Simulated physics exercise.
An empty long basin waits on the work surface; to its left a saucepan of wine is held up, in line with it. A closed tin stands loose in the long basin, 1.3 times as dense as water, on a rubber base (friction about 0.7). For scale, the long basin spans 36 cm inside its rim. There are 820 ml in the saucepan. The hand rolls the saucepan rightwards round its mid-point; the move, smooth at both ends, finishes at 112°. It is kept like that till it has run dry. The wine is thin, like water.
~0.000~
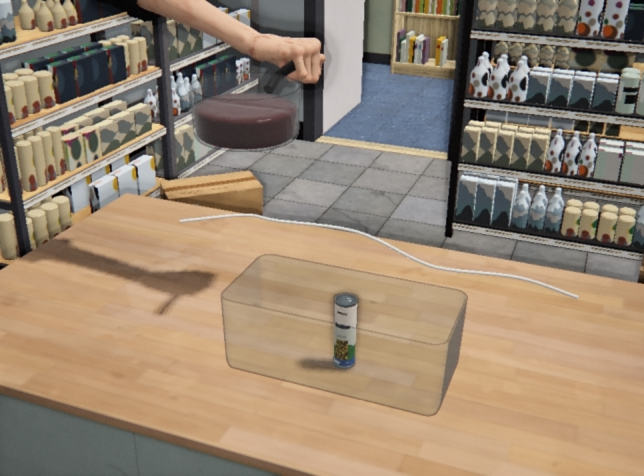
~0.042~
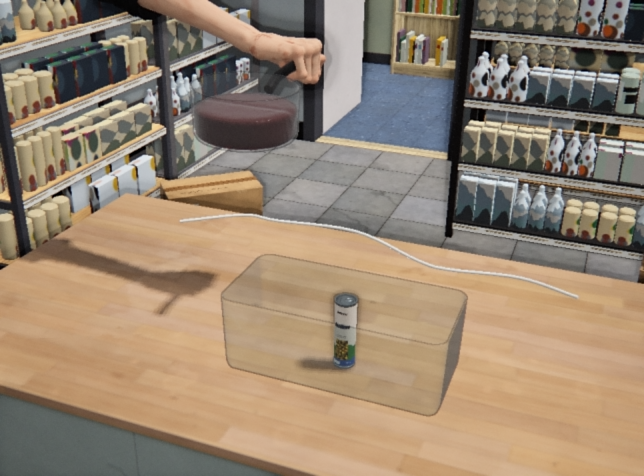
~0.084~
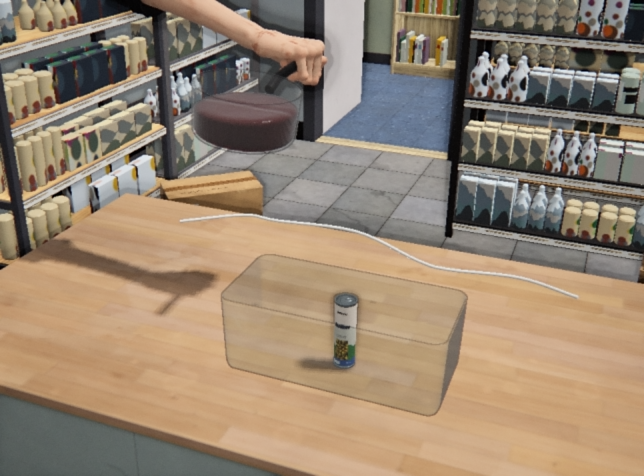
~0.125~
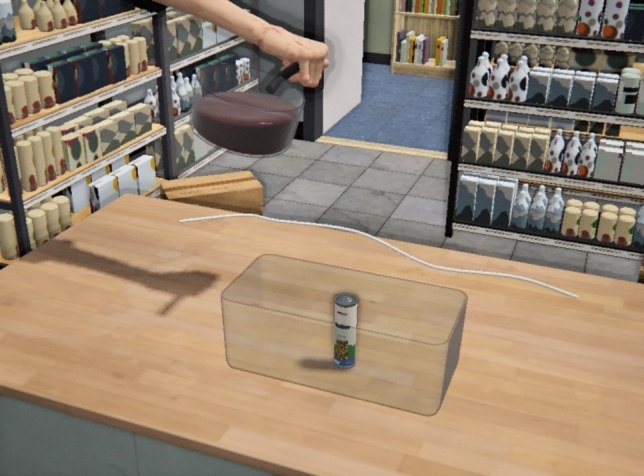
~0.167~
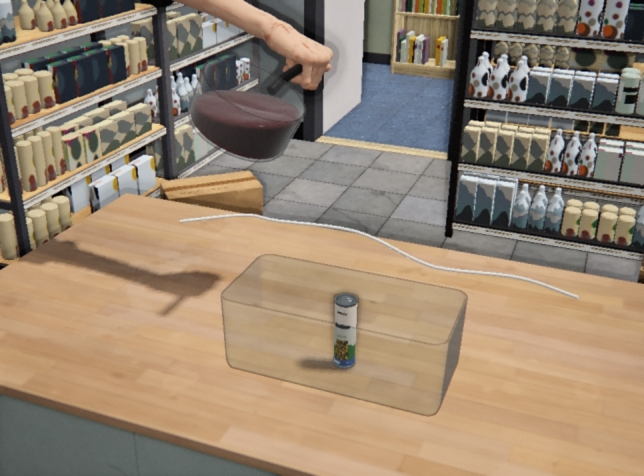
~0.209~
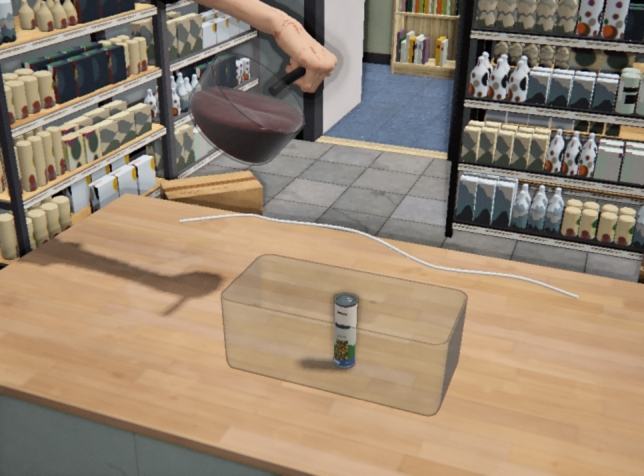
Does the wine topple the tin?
It falls.
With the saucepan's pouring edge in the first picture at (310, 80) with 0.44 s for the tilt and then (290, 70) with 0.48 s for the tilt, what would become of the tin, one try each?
First it topples; then it topples.
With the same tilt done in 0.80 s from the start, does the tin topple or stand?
Then it stays up.
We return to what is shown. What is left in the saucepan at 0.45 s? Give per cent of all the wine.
Near 18 in a hundred.
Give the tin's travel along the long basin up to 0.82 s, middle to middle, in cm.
About 3 cm.
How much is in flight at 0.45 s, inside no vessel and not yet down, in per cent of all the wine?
Near 78 in a hundred.
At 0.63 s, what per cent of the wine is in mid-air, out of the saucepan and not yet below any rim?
Some 12 per cent.
By 0.45 s the tilt is 107° and 17 per cent is still to pour; the tin stands where it began.
By 0.63 s the tilt is 112° and 3 per cent is still to pour; the tin stands 1 cm from where it began.
By 0.82 s the tilt is 112° and 0 per cent is still to pour; the tin leans 18°.
By 1.02 s the tilt is 112° and 0 per cent is still to pour; the tin lies on its side.
At rest the tin lies on its side.
